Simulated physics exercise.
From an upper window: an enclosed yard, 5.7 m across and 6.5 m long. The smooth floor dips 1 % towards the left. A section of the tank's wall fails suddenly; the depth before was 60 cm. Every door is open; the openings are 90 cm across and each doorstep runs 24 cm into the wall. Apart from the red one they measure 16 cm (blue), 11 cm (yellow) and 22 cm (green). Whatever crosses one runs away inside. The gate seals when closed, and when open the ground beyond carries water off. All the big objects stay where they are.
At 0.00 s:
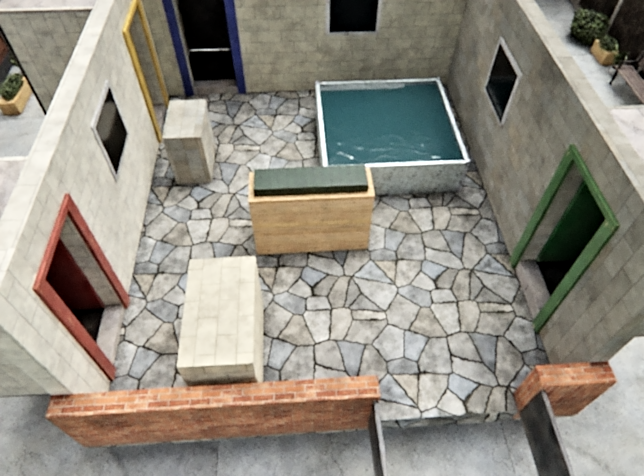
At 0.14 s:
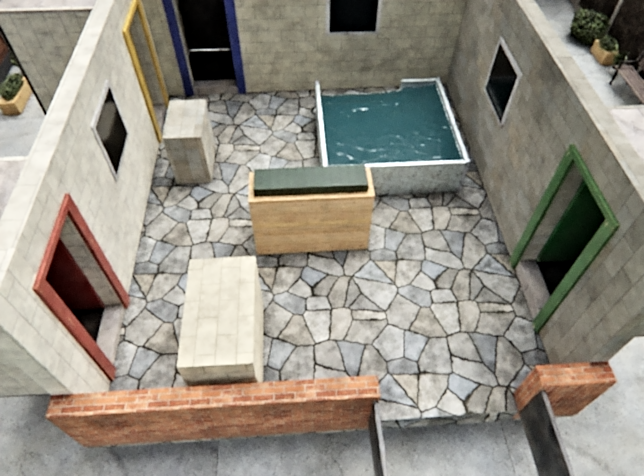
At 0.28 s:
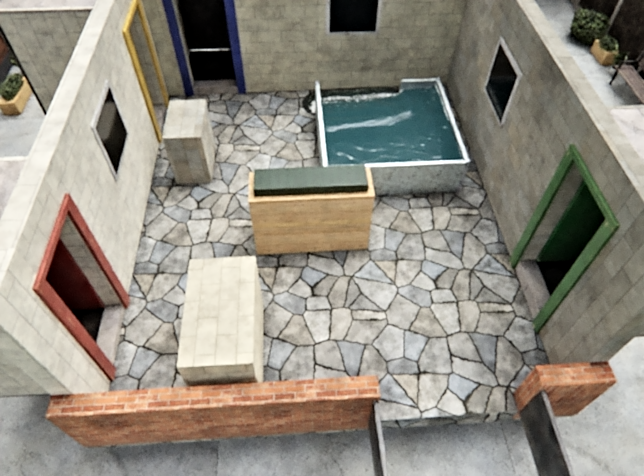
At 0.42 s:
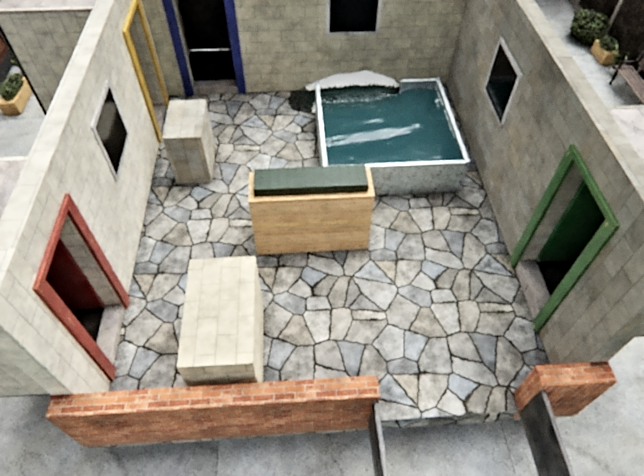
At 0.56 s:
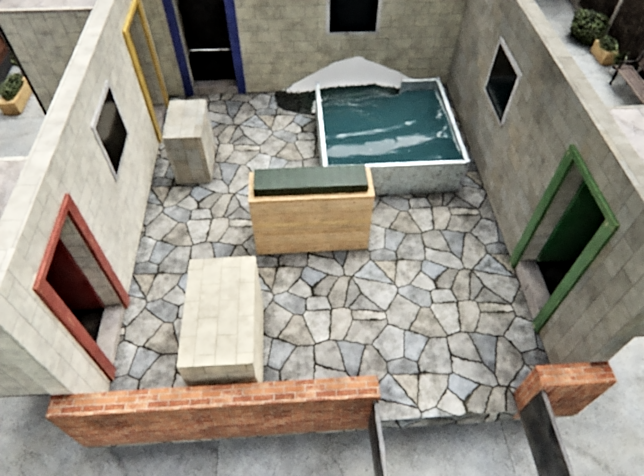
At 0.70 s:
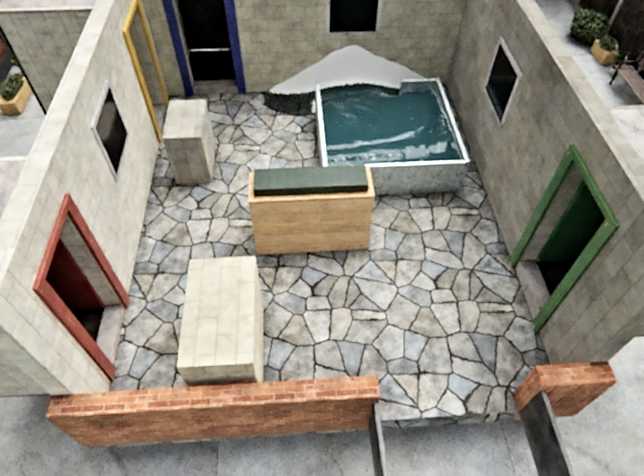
Water burst out through the far side of a full tank in a stone-paved, walled yard, then spread leftward in a pale, widening sheet along the back wall while the tank's surface rippled.
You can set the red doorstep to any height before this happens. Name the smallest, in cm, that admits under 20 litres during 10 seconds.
Close to 7 cm is just enough.
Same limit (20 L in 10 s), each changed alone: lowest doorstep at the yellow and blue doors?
Roughly 26 cm at yellow and 11.0 cm at blue.
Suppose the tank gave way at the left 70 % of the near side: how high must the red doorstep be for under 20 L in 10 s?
Then roughly 6.5 cm.
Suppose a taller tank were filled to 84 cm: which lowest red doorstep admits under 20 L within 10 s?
Then roughly 10.5 cm.
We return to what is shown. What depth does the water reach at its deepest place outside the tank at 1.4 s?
About 50 cm.
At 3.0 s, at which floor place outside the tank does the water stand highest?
Near (441, 84).
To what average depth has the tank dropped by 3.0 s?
Roughly 26 cm on average.
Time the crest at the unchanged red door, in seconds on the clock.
Around 9.0 s.
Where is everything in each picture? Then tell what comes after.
The first picture shows the tank at (386, 123) is whole and still, 60 cm deep; the red door at (93, 299) is dry.
In the second picture, water pours out on the far side and has run 0.3 m, to a hidden place; about 11 cm deep outside, 60 cm at the back.
In the third picture, the front is at a hidden place, 0.8 m from the gap on the far side; 1.3 m2 of floor is wet, 60 cm left at the back.
In the fourth picture, the gap is on the far side, the front 0.9 m out at (297, 90); the back of the tank holds 60 cm.
In the fifth picture, the front is at (282, 91), 1.1 m from the gap on the far side; 2.0 m2 of floor is wet, 60 cm left at the back.
In the sixth picture, the front is at (264, 92), 1.3 m from the gap on the far side; 2.1 m2 of floor is wet, 55 cm left at the back; 5.4 m in a straight line remain to the red door at (93, 299).
After 1.4 s water covers 20 % of the floor, deepest (50 cm) near (355, 88); it has not reached the red door.
After 3.0 s water covers 40 % of the floor, deepest (36 cm) near (441, 84); it has not reached the red door.
After 10.0 s water covers 95 % of the floor, deepest (15 cm) near (170, 96); 11 cm at the red door, 0 litres in over its 12 cm doorstep.
At the red door as built, the water arrived by 3.9 s and peaked near 12 cm at 9.0 s.
Run again over the same 10 s with other heights there, 29 litres in over 6 cm, 9 litres over 8.5 cm. The limit of 20 litres is kept from about 7 cm up.
